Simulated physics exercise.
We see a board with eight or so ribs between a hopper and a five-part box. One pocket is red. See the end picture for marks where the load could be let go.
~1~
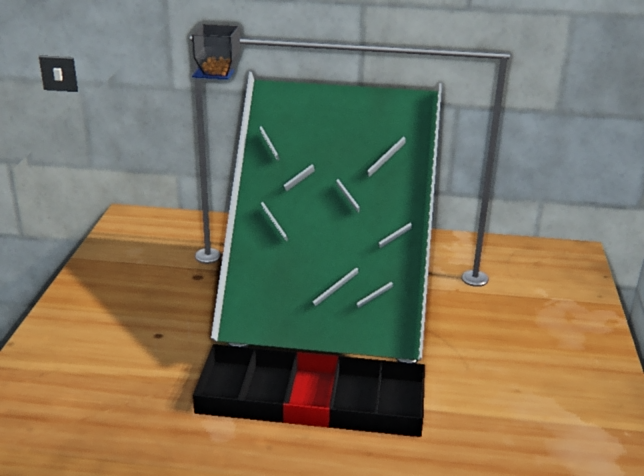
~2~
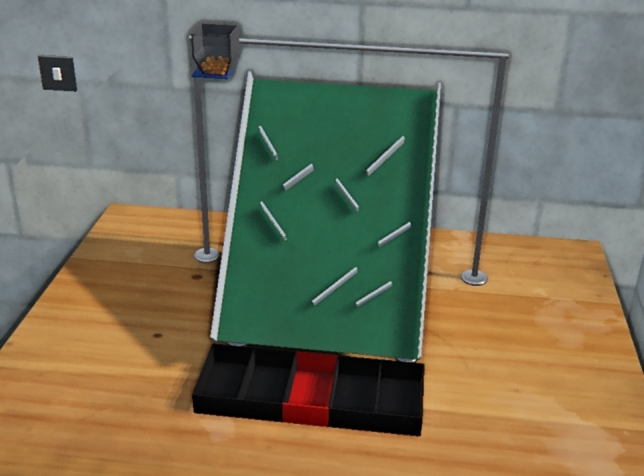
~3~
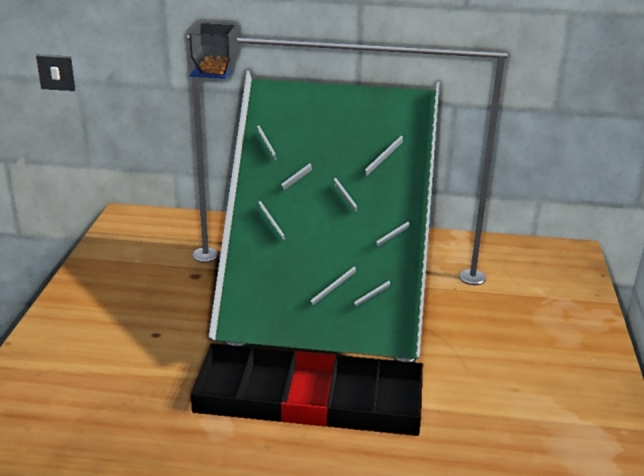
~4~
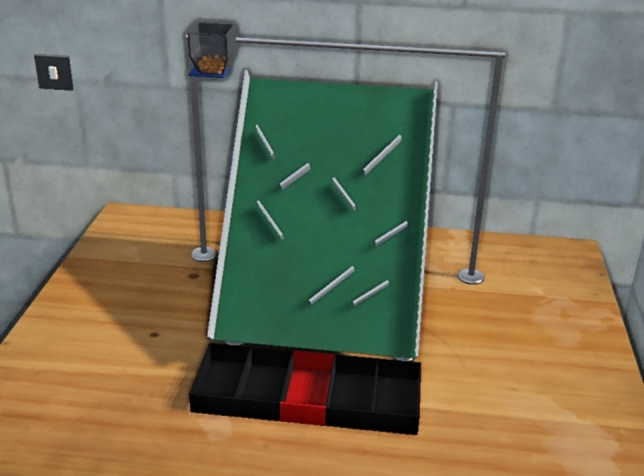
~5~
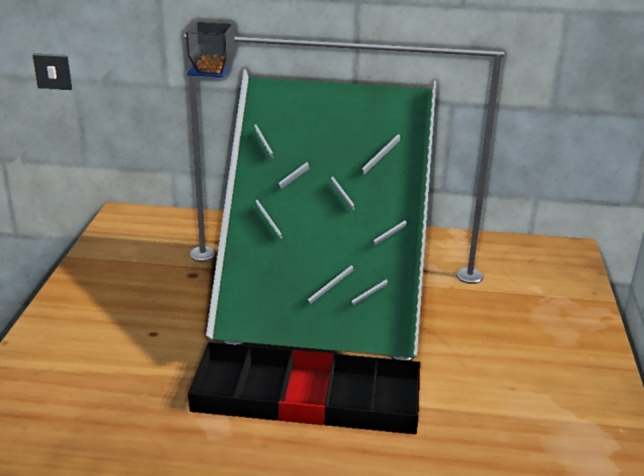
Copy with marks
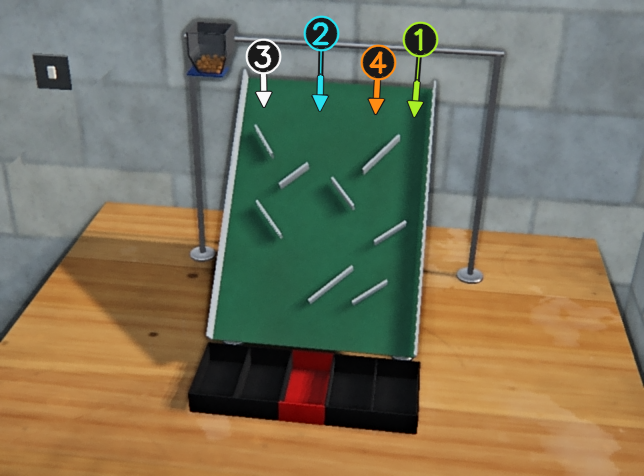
To begin with, a hopper holding small orange-brown pieces hangs at the upper left of a ribbed green board, above a five-part black box with a red middle pocket. The view then drifts very slightly, shifting everything a touch left, while the pieces stay in the hopper and nothing else visibly moves.
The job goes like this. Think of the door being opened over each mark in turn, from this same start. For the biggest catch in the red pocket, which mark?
The answer is mark 4.
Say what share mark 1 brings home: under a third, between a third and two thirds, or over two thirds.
It is under a third.
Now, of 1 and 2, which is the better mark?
2 it is.
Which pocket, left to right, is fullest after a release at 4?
The third.
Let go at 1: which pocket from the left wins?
The fifth.
On the marked copy, mark 1 meets the board at (414, 111); mark 2 meets the board at (320, 105); mark 3 meets the board at (263, 101); mark 4 meets the board at (375, 108).
With 1, about a quarter in the red pocket, about two thirds in other pockets, a stray few outside the box.
With 2, about a third in the red pocket, about two thirds in other pockets.
With 3, about a third in the red pocket, about half in other pockets, a small part outside the box.
With 4, about half in the red pocket, about a third in other pockets, a small part held on the board.
